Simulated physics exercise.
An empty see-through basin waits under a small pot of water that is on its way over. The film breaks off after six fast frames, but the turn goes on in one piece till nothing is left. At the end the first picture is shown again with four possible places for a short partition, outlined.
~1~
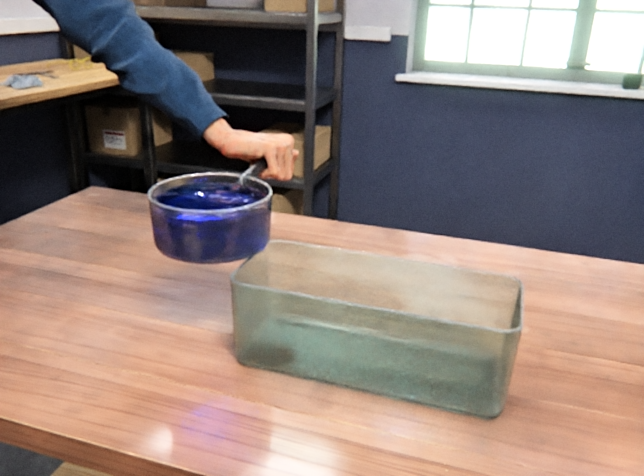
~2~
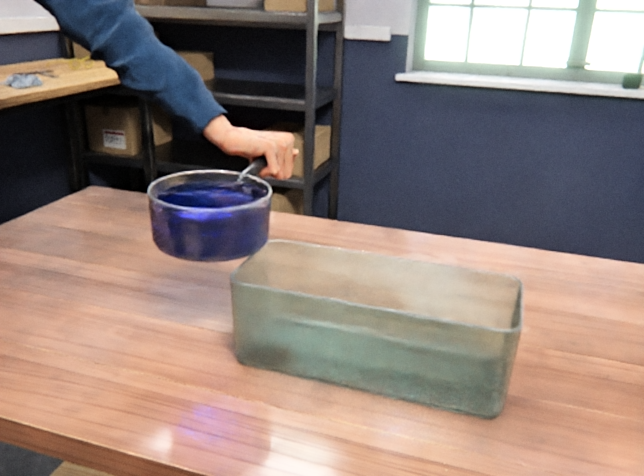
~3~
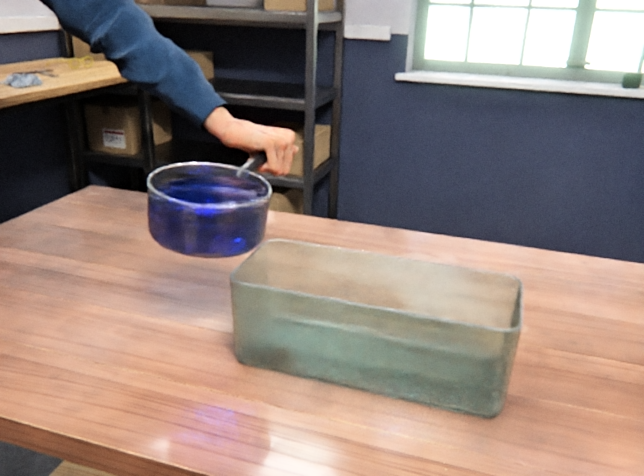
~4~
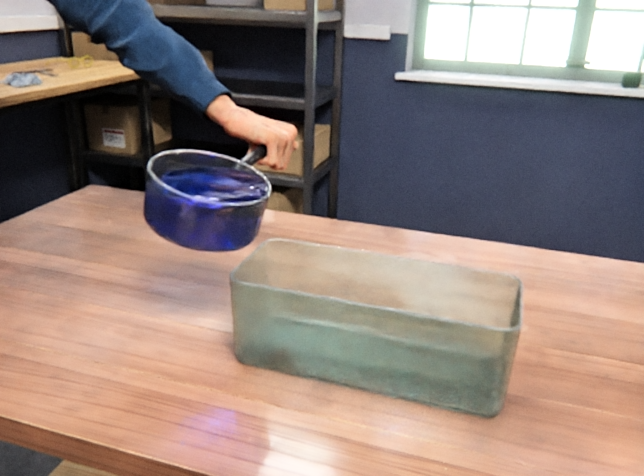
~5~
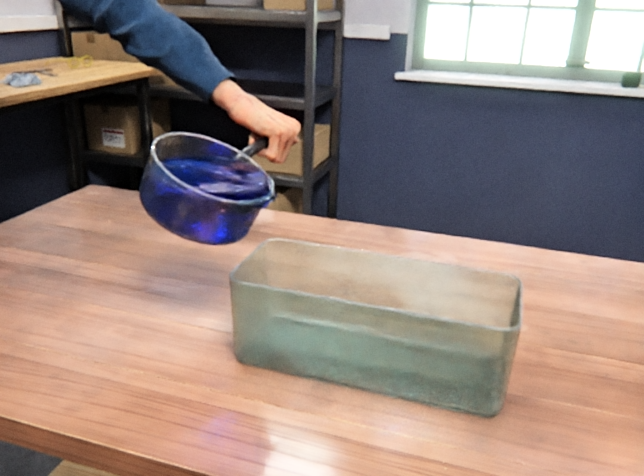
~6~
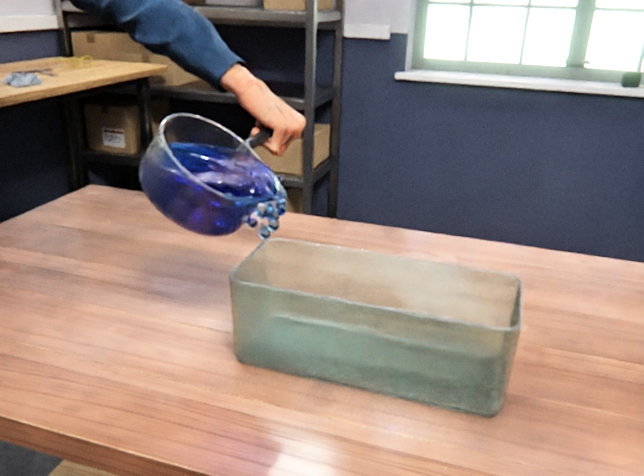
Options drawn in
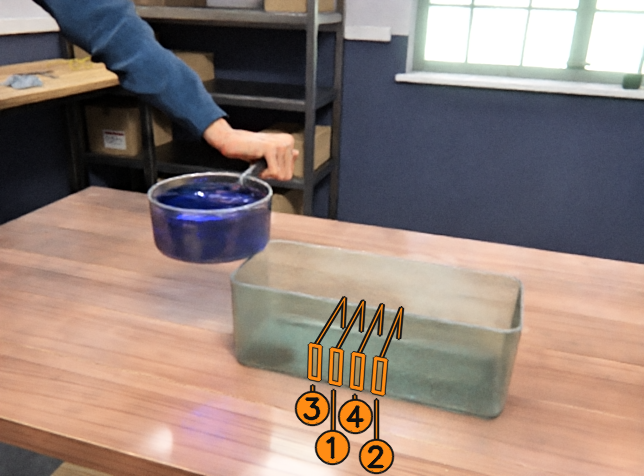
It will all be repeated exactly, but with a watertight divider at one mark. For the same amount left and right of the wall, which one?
Choose 1.
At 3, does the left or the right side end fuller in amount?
The right one.
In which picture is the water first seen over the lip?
In picture 4.
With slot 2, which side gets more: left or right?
More ends on the left.
On the marked copy, 1 at (333, 390); 2 at (376, 400); 3 at (312, 386); 4 at (354, 395).
With 1, about 52 % ends left of the wall and 46 % right of it.
With 2, about 86 % ends left of the wall and 11 % right of it; 4 % is lost outside.
With 3, about 26 % ends left of the wall and 73 % right of it.
With 4, about 74 % ends left of the wall and 17 % right of it; 8 % is lost outside.
